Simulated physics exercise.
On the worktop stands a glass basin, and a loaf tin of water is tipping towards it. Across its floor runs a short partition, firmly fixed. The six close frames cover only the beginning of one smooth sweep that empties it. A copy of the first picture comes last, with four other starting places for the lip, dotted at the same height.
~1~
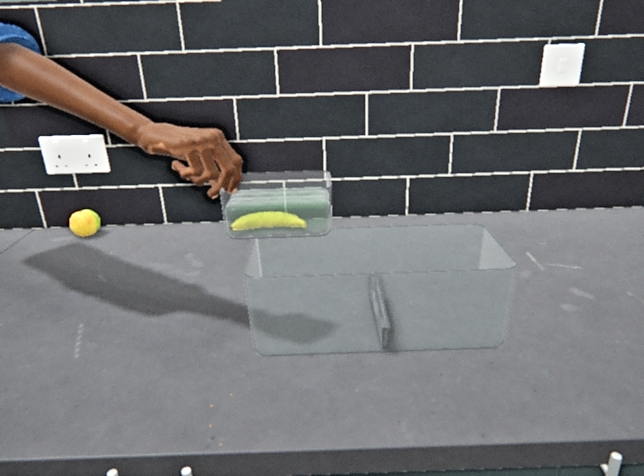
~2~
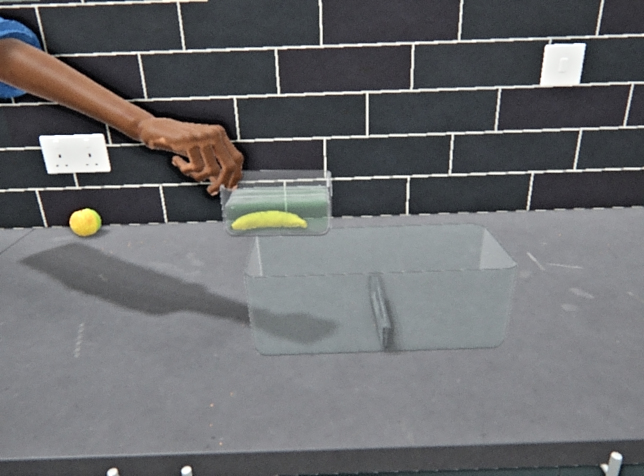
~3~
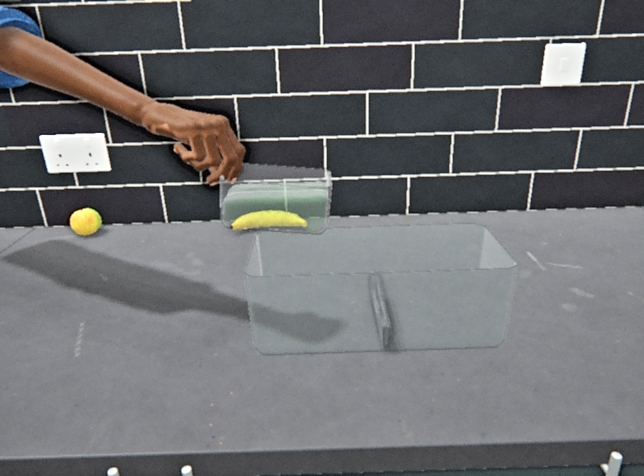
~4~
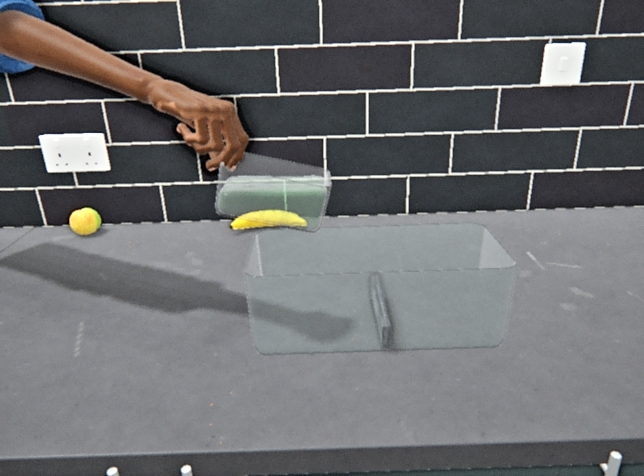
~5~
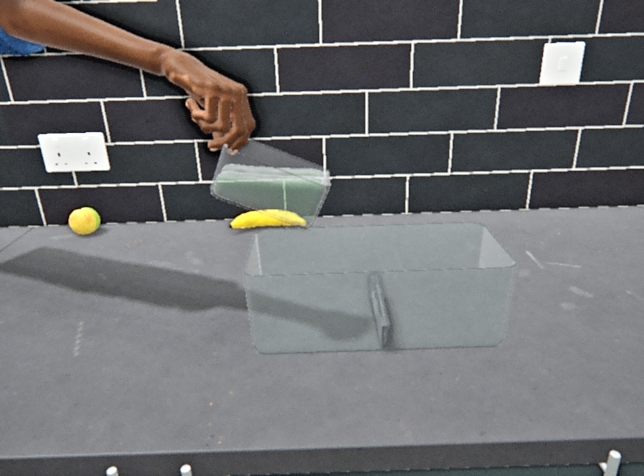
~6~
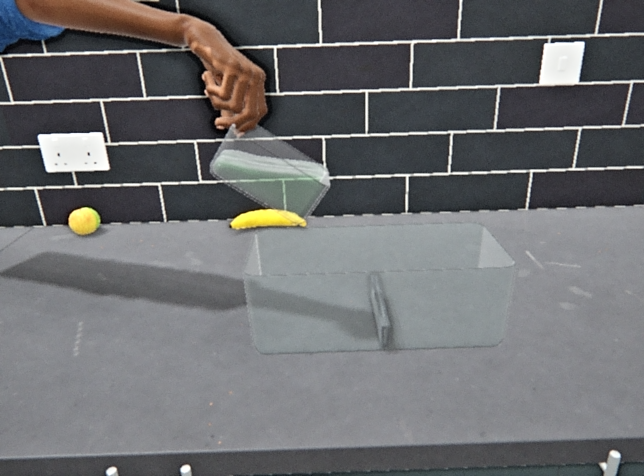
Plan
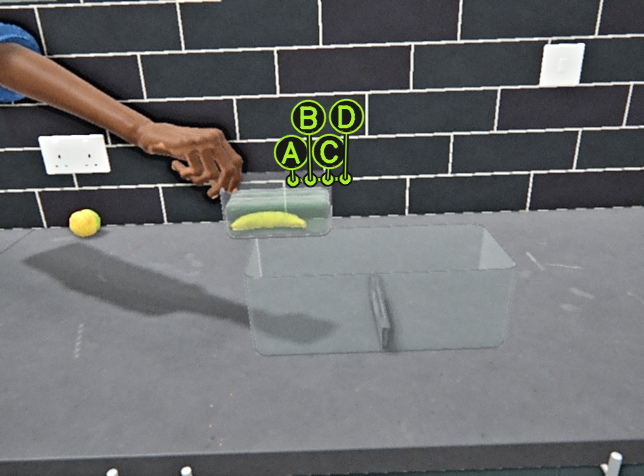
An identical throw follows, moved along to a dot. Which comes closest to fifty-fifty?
A beats the others.
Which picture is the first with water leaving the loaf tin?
In picture 6.
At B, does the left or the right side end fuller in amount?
The right one.
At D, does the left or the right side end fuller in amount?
The right side.
On the marked copy, A at (293, 180); B at (310, 179); C at (327, 179); D at (345, 178).
If A is chosen, about 48 % ends left of the wall and 50 % right of it; 3 % is lost outside.
If B is chosen, about 32 % ends left of the wall and 66 % right of it.
If C is chosen, about 20 % ends left of the wall and 77 % right of it; 3 % is lost outside.
If D is chosen, about 16 % ends left of the wall and 79 % right of it; 4 % is lost outside.
